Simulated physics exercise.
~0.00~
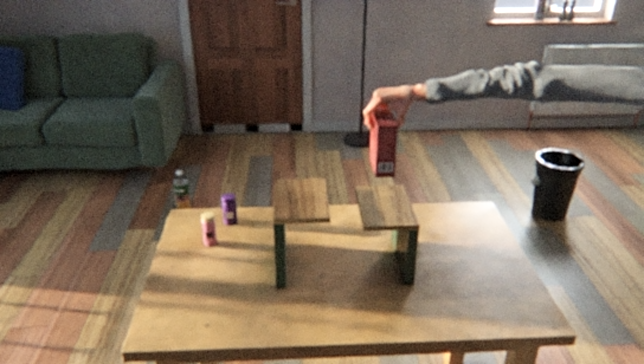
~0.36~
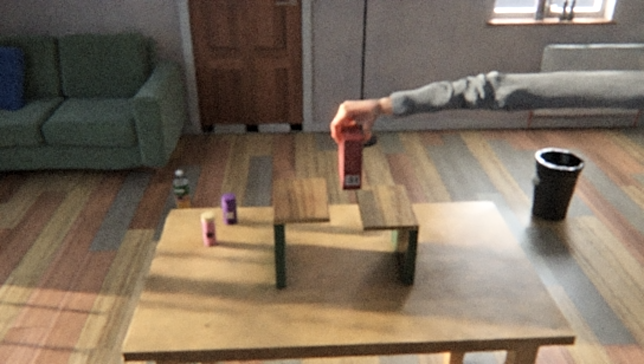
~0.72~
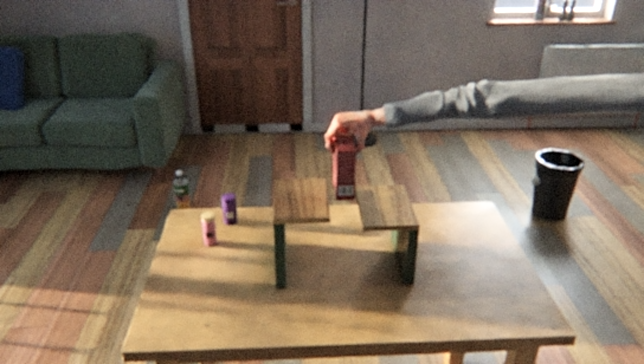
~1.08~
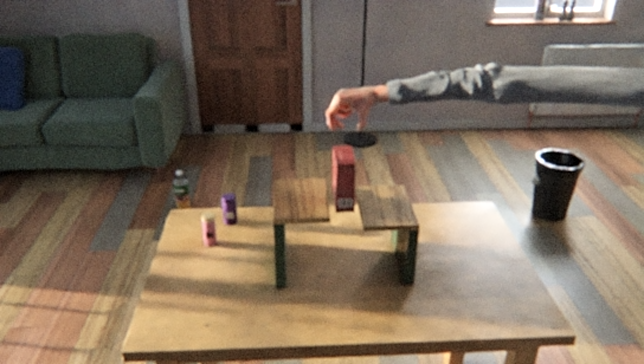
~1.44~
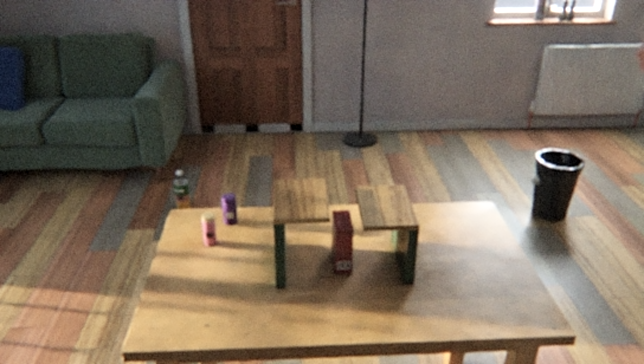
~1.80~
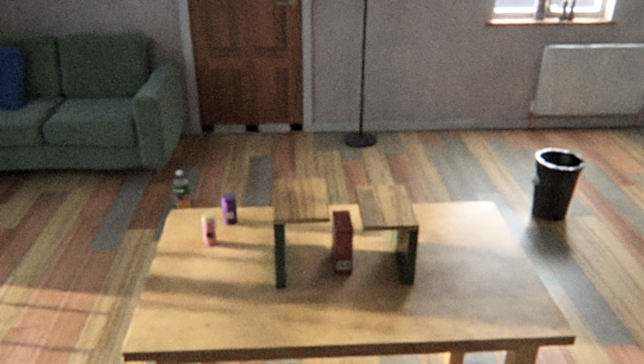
In this clip, a hand carries an upright red packet left over a wooden stand with a gap in its top, lowers it and lets go. The packet drops through and ends upright on the table, while the purple and pink shakers stay in place.
